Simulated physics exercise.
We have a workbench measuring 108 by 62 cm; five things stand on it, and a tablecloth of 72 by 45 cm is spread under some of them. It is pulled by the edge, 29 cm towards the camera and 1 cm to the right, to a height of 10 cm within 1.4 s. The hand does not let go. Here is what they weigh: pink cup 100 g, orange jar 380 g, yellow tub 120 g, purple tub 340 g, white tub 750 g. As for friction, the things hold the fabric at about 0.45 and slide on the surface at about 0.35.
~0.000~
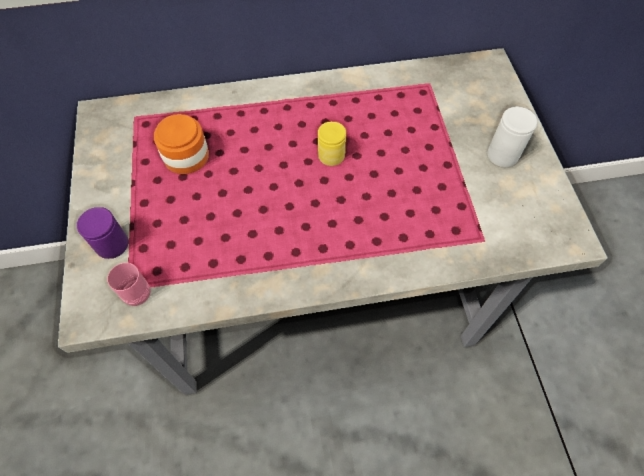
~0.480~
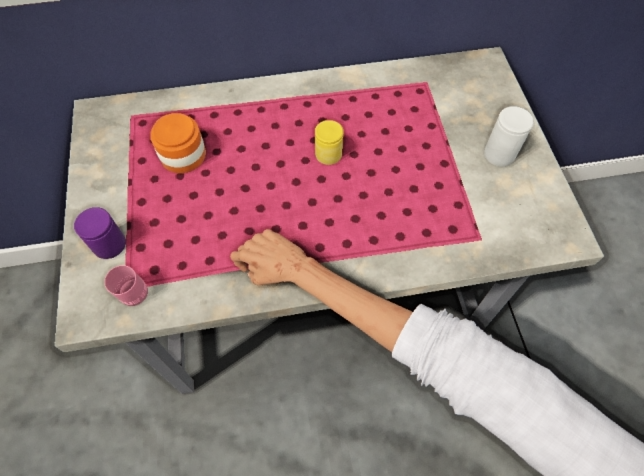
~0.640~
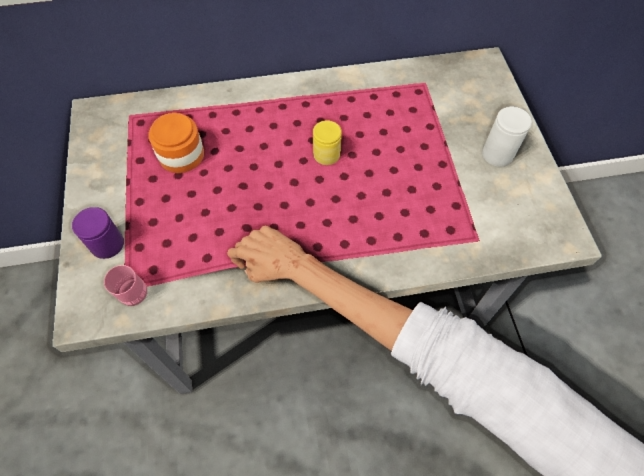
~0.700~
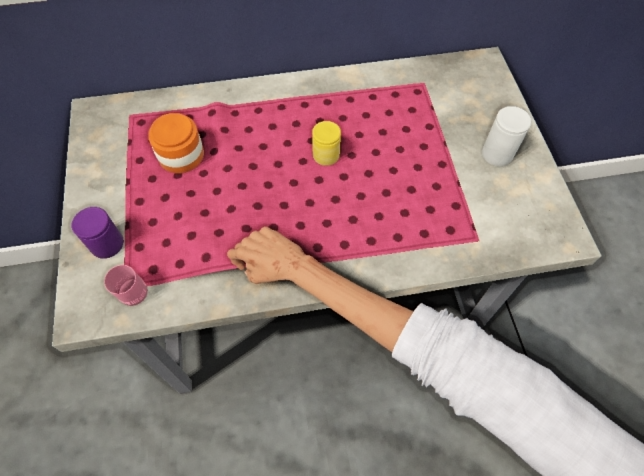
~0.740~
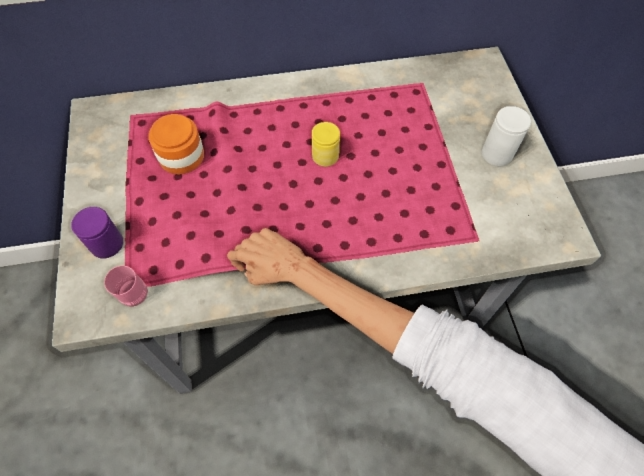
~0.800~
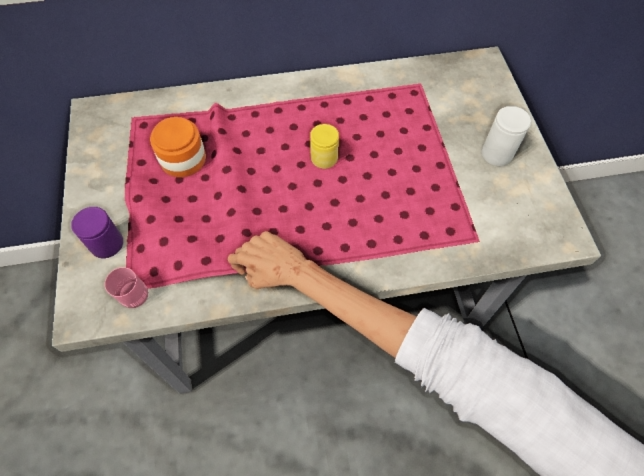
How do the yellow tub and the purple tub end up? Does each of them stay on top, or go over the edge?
Each one: The yellow tub stays on top, the purple tub stays on top.
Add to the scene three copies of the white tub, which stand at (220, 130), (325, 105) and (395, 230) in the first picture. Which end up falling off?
Log, listed order - kept / kept / lost.
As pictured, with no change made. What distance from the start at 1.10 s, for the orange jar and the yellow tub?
Roughly orange jar 8 cm and yellow tub 8 cm.
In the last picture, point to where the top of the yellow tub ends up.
In the last view, the top sits at about (316, 258).
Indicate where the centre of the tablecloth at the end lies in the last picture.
The midpoint is close to pixel (285, 291).
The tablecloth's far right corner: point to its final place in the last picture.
Look around (403, 158) in the last picture - that's where it comes to rest.
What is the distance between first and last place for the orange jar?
Orange jar: 35 cm.
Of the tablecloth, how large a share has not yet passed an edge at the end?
Share within the edges: Approx. 60 %.
By 1.1 s, 100 % of the tablecloth is still over the top; yellow tub 7 cm off its start, orange jar 9 cm off its start, pink cup 3 cm off its start.
By 1.4 s, 85 % of the tablecloth is still over the top; yellow tub 16 cm off its start, orange jar 19 cm off its start, pink cup 5 cm off its start.
By 1.7 s, 65 % of the tablecloth is still over the top; yellow tub 26 cm off its start at (316, 238), orange jar 29 cm off its start at (198, 246), pink cup 11 cm off its start at (139, 339).
By 2.0 s, 60 % of the tablecloth is still over the top; yellow tub 30 cm off its start, orange jar 34 cm off its start, pink cup over the edge.
By 3.6 s, 60 % of the tablecloth is still over the top; yellow tub 30 cm off its start at (316, 258), purple tub 0 cm off its start at (89, 221), orange jar 35 cm off its start at (188, 277), pink cup over the edge.
